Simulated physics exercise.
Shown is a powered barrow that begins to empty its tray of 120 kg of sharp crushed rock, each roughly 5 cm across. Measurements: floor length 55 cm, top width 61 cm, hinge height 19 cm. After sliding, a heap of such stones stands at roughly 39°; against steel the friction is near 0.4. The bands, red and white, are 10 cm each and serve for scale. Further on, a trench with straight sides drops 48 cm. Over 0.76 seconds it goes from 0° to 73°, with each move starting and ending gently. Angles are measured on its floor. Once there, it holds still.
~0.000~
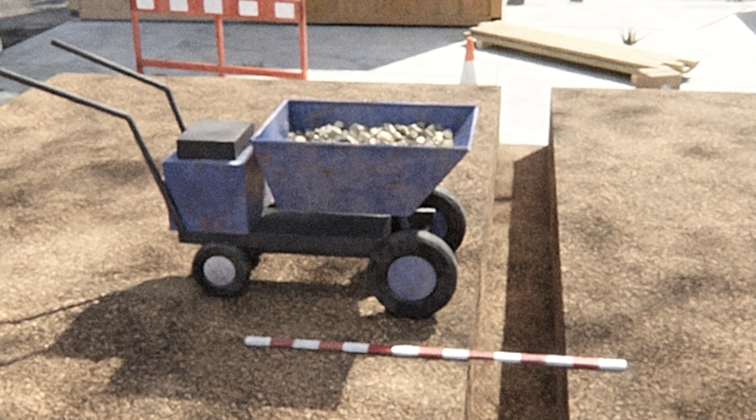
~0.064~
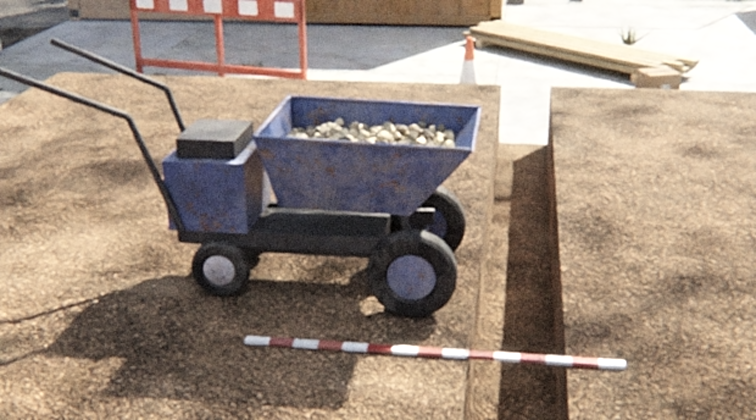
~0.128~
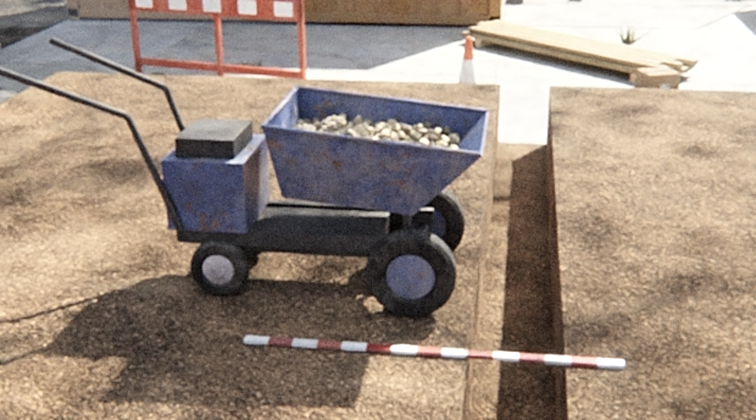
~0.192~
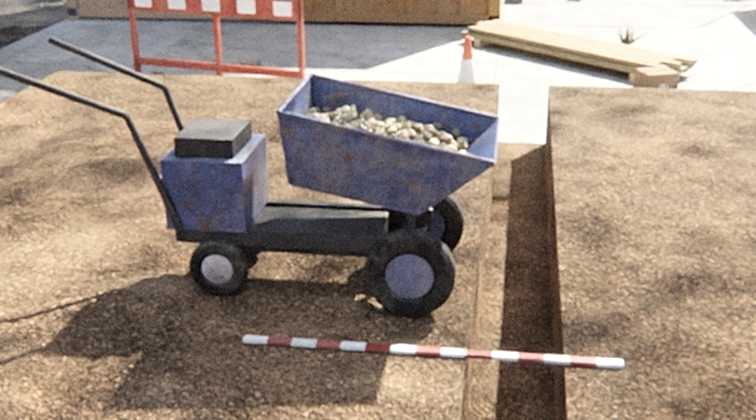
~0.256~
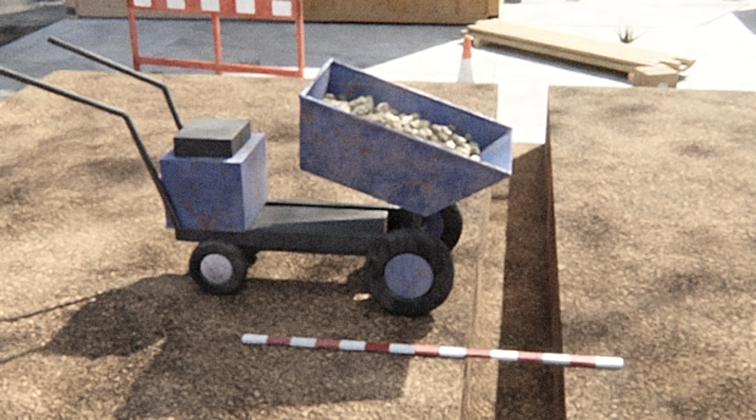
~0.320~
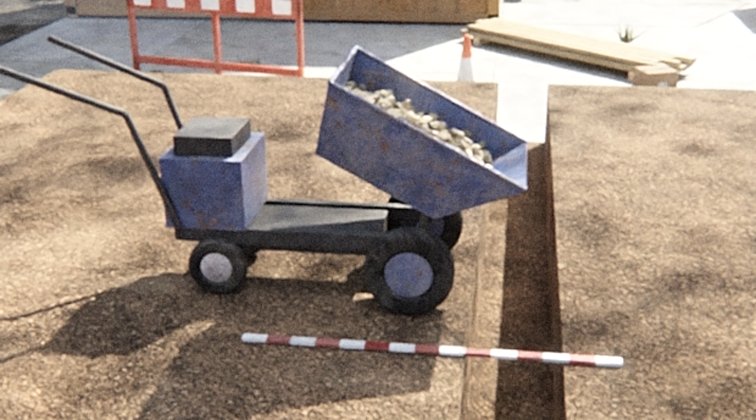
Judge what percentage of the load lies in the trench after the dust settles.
About 12 %.
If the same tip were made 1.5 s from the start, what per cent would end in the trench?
I'd put it at roughly 10 per cent.
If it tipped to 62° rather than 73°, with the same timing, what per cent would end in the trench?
Then roughly 5 percent.
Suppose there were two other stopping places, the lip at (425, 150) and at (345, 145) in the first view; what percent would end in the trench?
I'd say some 70 per cent and some 75 per cent.
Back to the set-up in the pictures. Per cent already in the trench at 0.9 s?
0 per cent or so by then.
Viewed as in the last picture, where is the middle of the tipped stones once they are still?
Roughly at (607, 289).
After 0.6 s the floor is at 62°; 100 % in the tray; the foremost stones are at (540, 230).
After 0.9 s the floor is at 73°; 79 % in the tray, 21 % past the trench; the foremost stones are at (638, 306).
After 1.2 s the floor is at 73°; 34 % in the tray, 2 % in the trench, 63 % past the trench; the foremost stones are past the picture's edge.
After 3.2 s the floor is at 73°; 21 % in the tray, 12 % in the trench, 67 % past the trench; the foremost stones are past the picture's edge.
